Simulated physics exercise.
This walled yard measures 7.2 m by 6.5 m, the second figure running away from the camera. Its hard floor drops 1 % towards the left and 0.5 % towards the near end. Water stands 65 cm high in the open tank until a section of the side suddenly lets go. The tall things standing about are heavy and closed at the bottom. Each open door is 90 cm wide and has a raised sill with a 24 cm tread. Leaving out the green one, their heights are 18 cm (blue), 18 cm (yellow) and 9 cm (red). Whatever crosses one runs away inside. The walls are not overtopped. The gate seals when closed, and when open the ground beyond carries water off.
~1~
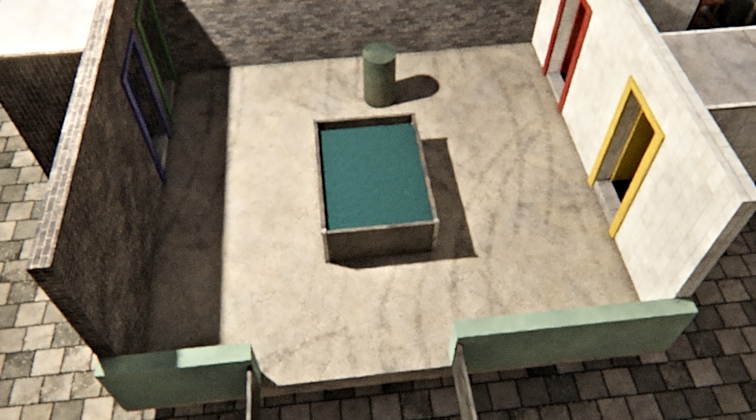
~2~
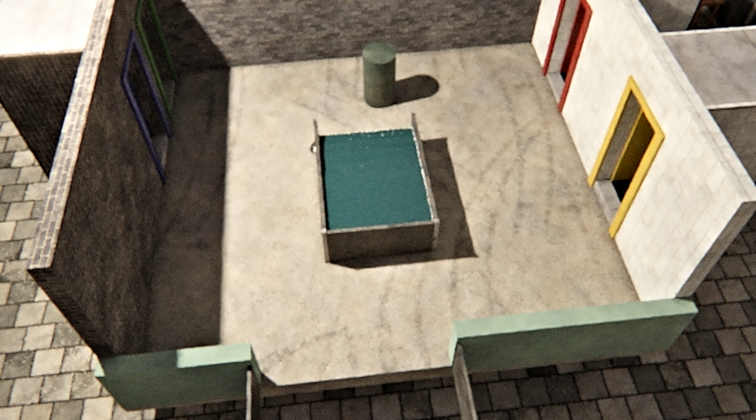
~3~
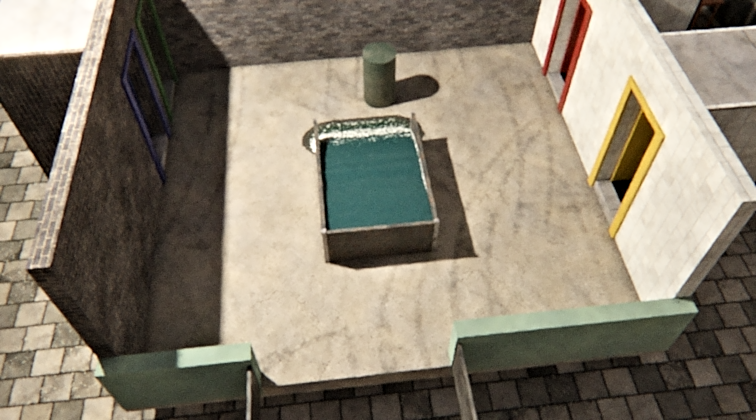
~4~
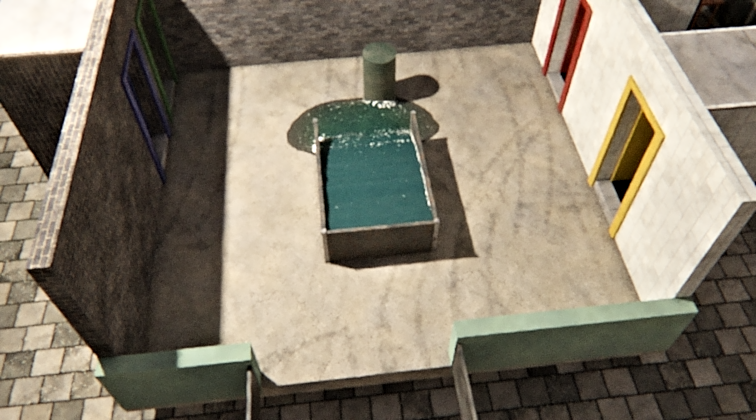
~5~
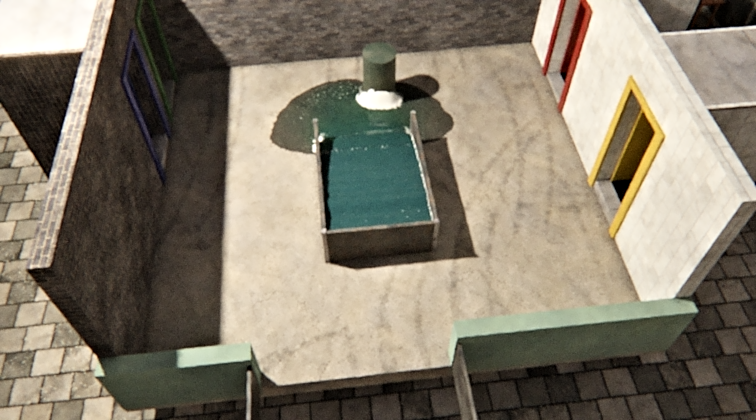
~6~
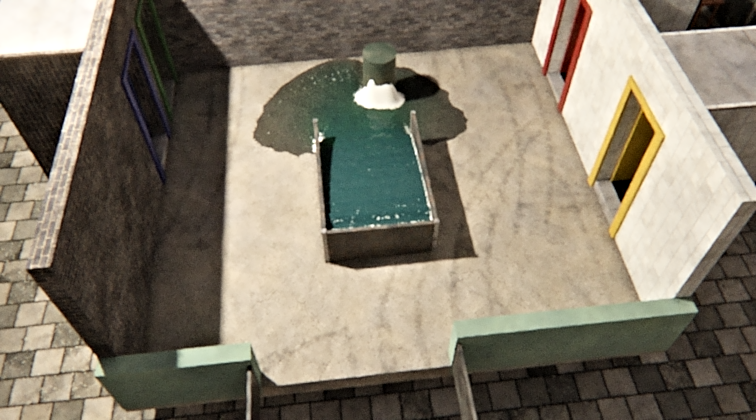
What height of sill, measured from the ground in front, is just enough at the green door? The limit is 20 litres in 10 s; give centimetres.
Some 27 cm above the ground.
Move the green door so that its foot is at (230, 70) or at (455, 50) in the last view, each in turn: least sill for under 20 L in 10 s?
About 15 and 10.5 cm.
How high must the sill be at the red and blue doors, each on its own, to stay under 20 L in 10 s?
About 10.0 cm at red and 5.5 cm at blue.
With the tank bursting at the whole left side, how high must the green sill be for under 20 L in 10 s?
About 13.0 cm.
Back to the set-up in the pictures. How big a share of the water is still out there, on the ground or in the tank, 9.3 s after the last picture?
Some 84 per cent remains.
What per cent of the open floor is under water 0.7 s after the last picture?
Some 25 per cent of it.
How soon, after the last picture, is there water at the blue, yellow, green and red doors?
Blue 2.2 s, yellow 3.6 s, green 1.4 s, red 1.6 s.
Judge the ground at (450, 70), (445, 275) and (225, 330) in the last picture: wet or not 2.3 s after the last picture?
In that order: Flooded, still dry, not reached.
Then, 0.7 s after the last picture water covers 25 % of the floor, deepest (41 cm) near (376, 112); it has not reached the green door.
Then, 2.3 s after the last picture water covers 35 % of the floor, deepest (35 cm) near (177, 72); 29 cm at the green door, 58 litres in over its 12 cm sill.
Then, 9.3 s after the last picture water covers 95 % of the floor, deepest (10 cm) near (140, 384); 7 cm at the green door, 201 litres in over its 12 cm sill.
At the green door as built, the water peaked near 29 cm, 2.3 s after the last picture.
Run again over the same 10 s with other heights there, 43 litres in over 23 cm, 7 litres over 31 cm. The limit of 20 litres is kept from about 27 cm up.
